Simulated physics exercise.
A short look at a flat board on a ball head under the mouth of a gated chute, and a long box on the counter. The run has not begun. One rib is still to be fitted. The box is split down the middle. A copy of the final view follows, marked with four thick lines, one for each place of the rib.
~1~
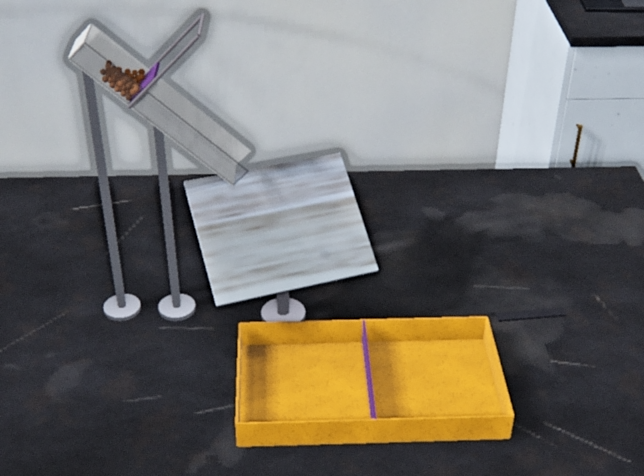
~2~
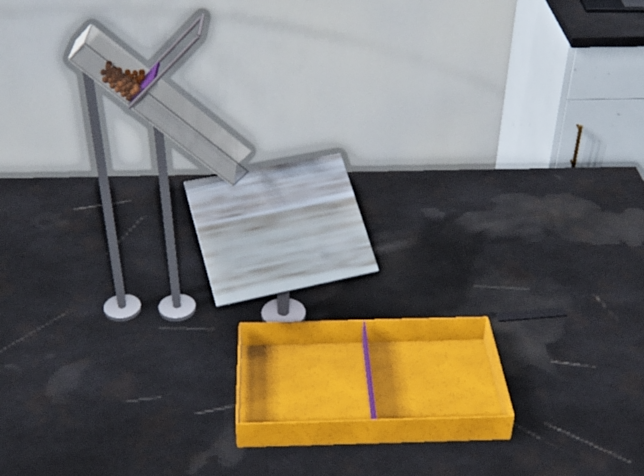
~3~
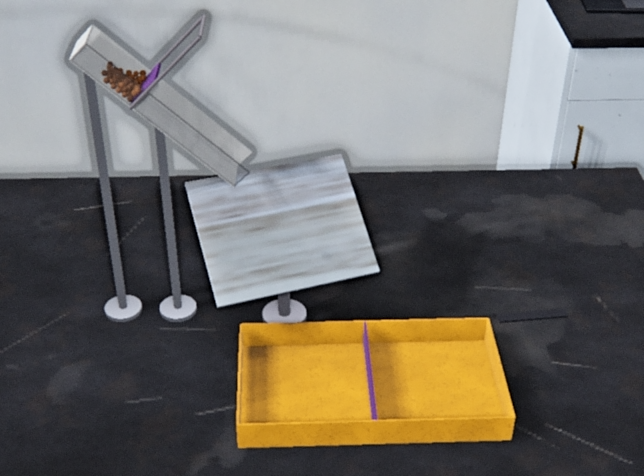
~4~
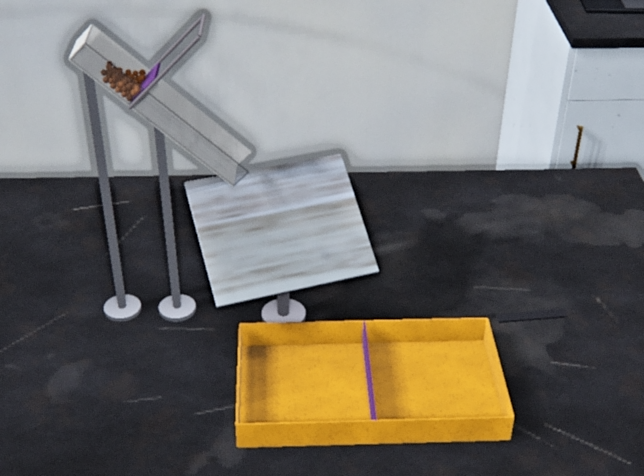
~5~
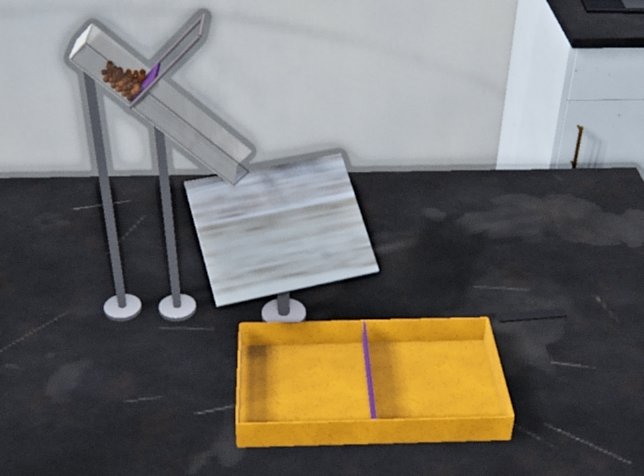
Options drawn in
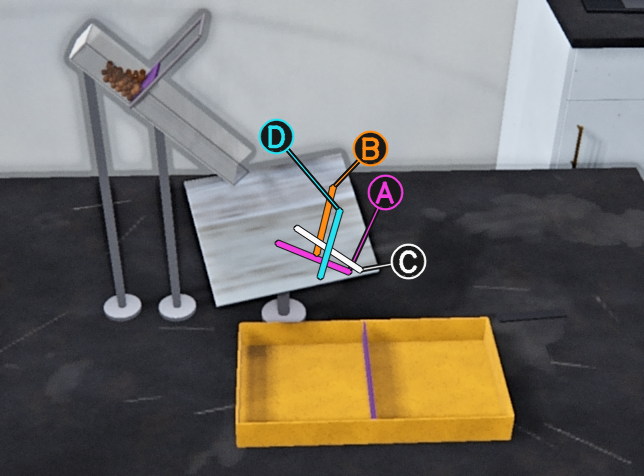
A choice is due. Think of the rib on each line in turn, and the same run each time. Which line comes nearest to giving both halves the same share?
Go for C.
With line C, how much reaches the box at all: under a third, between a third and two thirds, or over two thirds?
Over two thirds.
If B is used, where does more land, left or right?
More lands on the left.
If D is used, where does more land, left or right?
More lands on the left.
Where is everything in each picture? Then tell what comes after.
Load behind the gate near (126, 78), cereal balls; lip of the chute near (234, 175), sloping fairly steeply, in the first frame.
Middle of the board near (282, 226), tilted fairly steeply; middle of its low edge near (300, 288); of its high edge near (264, 167), in the second frame.
Front corners of the box near (238, 425) and (514, 417); front end of its middle wall near (377, 421); gate still shut near (154, 76), in the third frame.
Middle of the load near (127, 79); lip near (235, 176), in the fourth frame.
Middle of the load near (127, 78); lip near (235, 175), in the fifth frame.
On the marked copy, line A from (278, 243) to (348, 271); line B from (332, 187) to (316, 253); line C from (297, 228) to (360, 269); line D from (339, 210) to (320, 276).
With A, of what is caught, only a few in the left half, all but a few in the right.
With B, of what is caught, all but a few in the left half, only a few in the right.
With C, of what is caught, close to half in the left half, close to half in the right.
With D, of what is caught, all but a few in the left half, only a few in the right.
